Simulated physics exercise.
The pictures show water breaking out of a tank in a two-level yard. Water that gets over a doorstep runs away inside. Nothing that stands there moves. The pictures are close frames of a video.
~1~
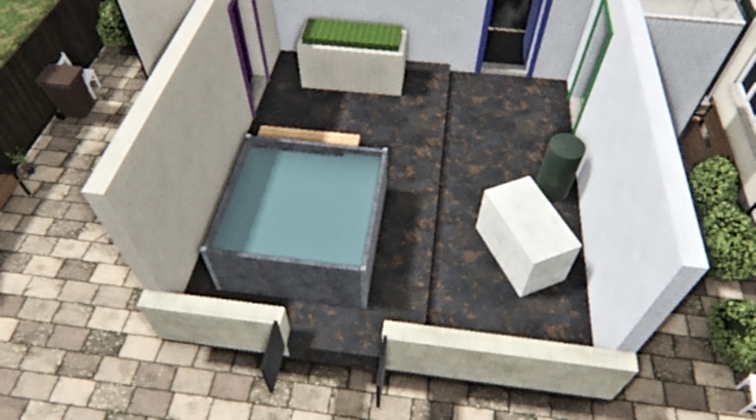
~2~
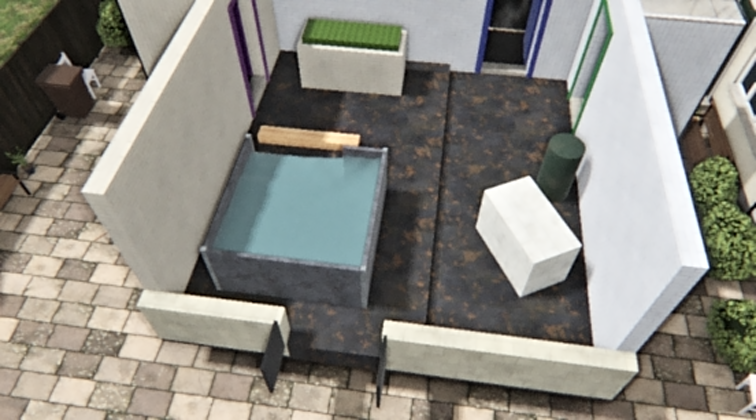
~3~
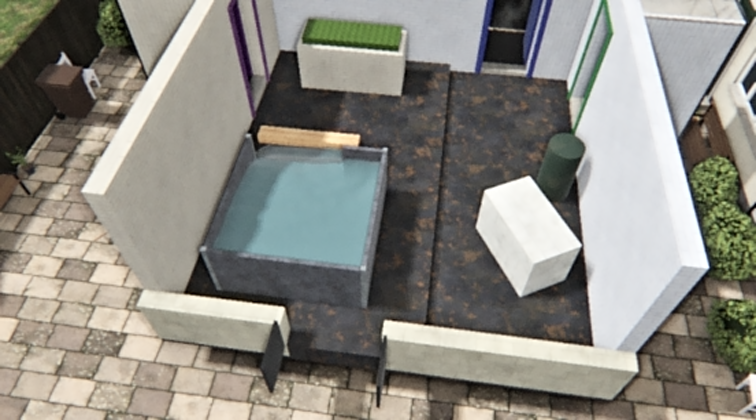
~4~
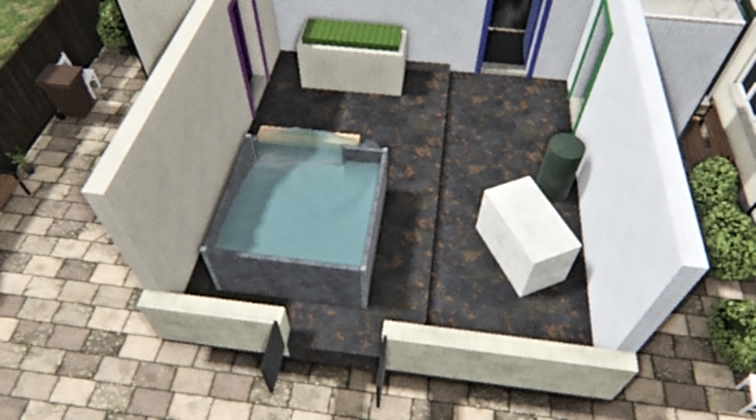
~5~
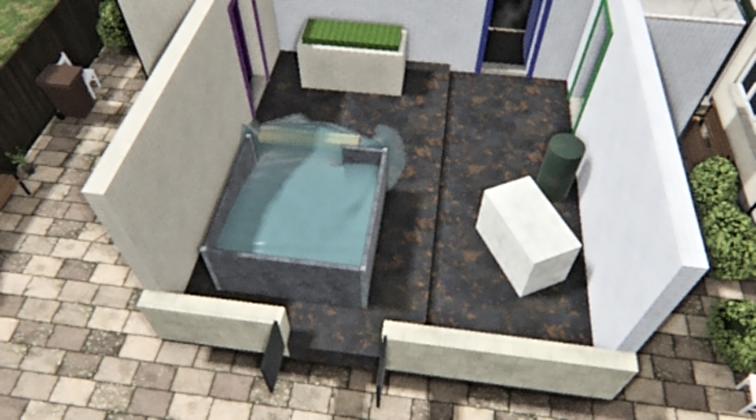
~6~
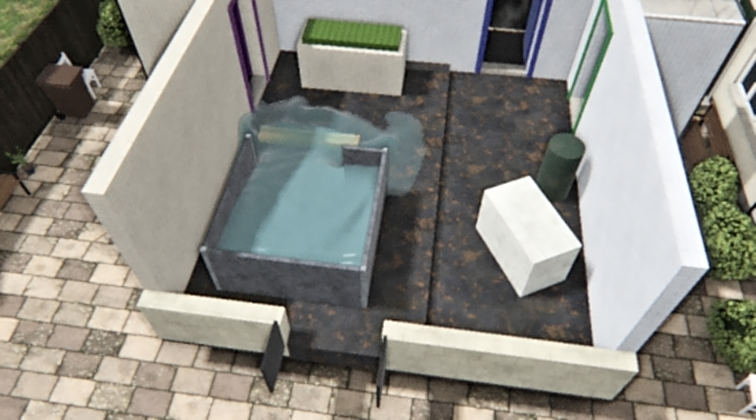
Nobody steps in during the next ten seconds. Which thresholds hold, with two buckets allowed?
The purple door floods; the green door floods; the blue door floods.
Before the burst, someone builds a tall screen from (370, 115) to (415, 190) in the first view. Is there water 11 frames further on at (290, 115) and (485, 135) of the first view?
One after the other: Awash, wet.
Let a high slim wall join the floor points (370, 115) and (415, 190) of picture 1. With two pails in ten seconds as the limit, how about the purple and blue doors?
One by one: Purple door is over, blue door keeps below it.
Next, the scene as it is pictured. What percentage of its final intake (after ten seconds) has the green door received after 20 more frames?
Some 20 per cent.
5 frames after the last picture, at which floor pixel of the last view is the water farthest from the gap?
Close to (502, 102).
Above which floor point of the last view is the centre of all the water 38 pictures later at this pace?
Around (398, 169).
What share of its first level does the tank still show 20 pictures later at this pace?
I make it 28 per cent.
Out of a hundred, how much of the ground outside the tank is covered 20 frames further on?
I make it 75 per cent.
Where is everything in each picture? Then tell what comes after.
In the first frame, still water in the water tank at (301, 200).
In the second frame, the front is at a hidden place, out from the gap on the water tank's far side.
In the third frame, the front is at a hidden place, out from the gap on the water tank's far side.
In the fourth frame, the front is at a hidden place, out from the gap on the water tank's far side.
In the fifth frame, water pours out on the water tank's far side and has run to (388, 130).
In the sixth frame, the front is at (406, 118), out from the gap on the water tank's far side.
A moment on, water covers 40 % of the floor; the purple door wet at the sill, nothing in, the green door not reached, the blue door not reached.
Next, water covers 65 % of the floor; the purple door under two buckets in, the green door wet at the sill, nothing in, the blue door wet at the sill, nothing in.
Then, water covers 75 % of the floor; the purple door over two buckets in, the green door over two buckets in, the blue door under two buckets in.
Later, water covers 90 % of the floor; the purple door over two buckets in, the green door far over two buckets in, the blue door under two buckets in.
In the end, water covers 95 % of the floor; the purple door over two buckets in, the green door far over two buckets in, the blue door far over two buckets in.
